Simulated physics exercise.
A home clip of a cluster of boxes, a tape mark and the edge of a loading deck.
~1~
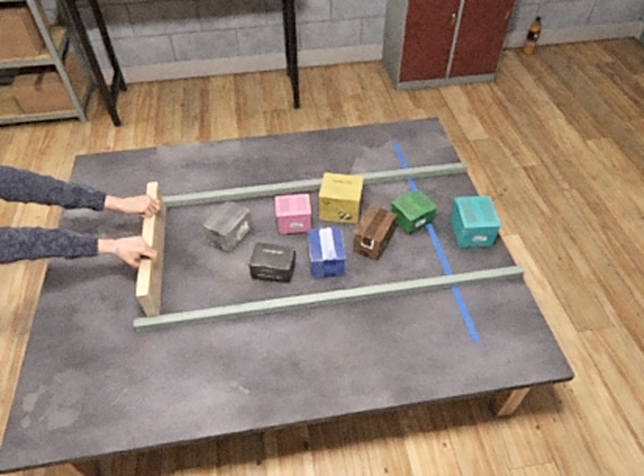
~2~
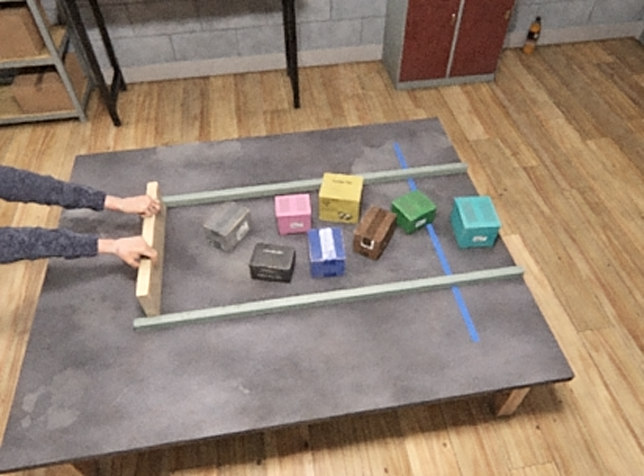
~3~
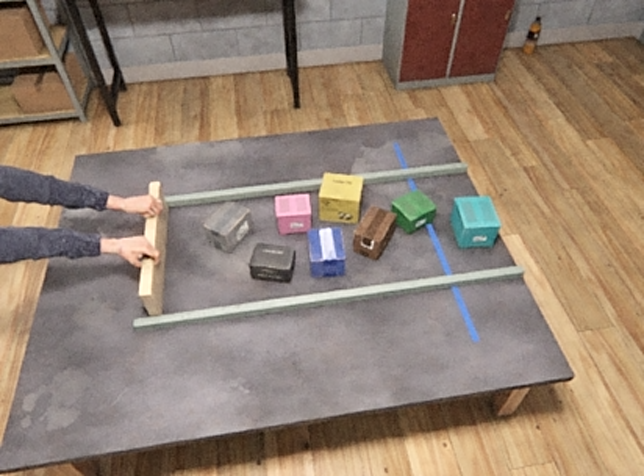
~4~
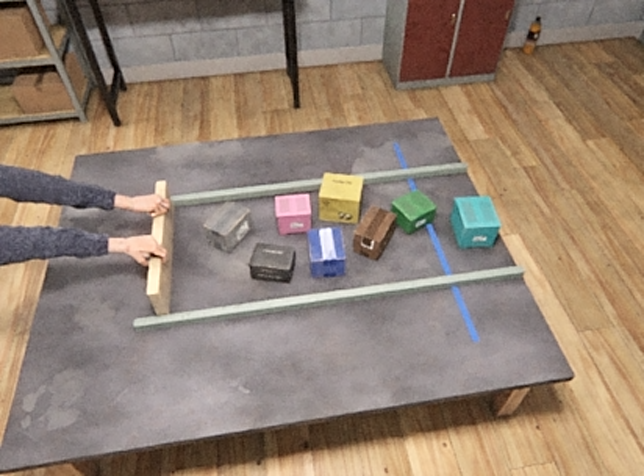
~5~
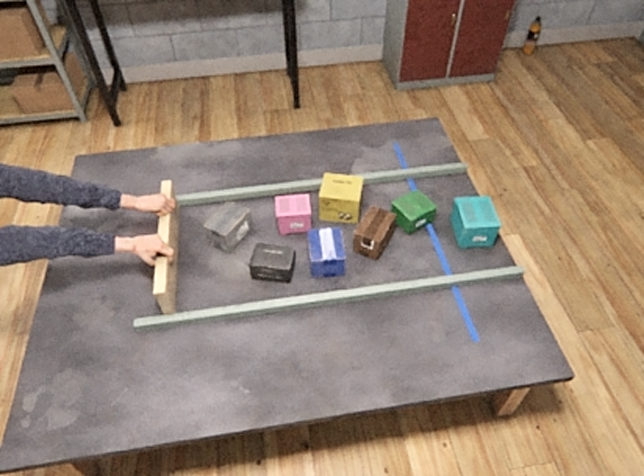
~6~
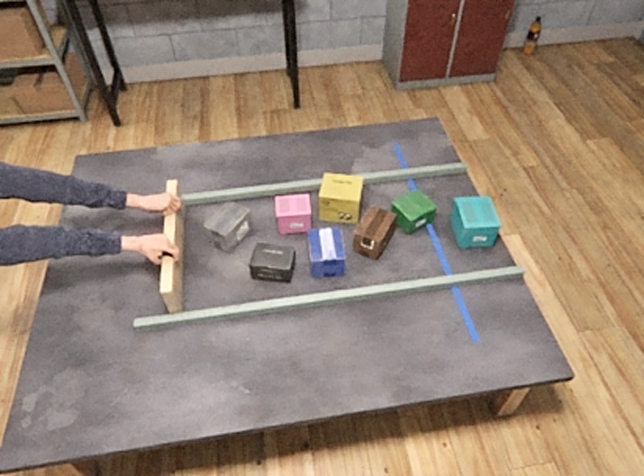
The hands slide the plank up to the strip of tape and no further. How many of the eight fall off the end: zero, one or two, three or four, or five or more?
The number that fall off is three or four.
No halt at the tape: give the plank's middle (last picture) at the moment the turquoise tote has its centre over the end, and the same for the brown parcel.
At (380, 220) for the turquoise tote; at (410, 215) for the brown parcel.
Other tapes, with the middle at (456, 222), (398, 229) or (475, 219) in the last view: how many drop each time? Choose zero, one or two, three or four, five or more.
For each place: Five or over; just one or two; 5 or more.
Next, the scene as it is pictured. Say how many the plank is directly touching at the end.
2 of them.
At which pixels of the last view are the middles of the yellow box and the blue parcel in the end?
About (466, 179), and the other about (493, 231).
Soon after, none off yet; turquoise tote at rest near (474, 223); green tote at rest near (413, 212); brown parcel moved a little near (379, 232).
By the end, the number that fall off is three or four; fallen, brown parcel, green tote and turquoise tote.
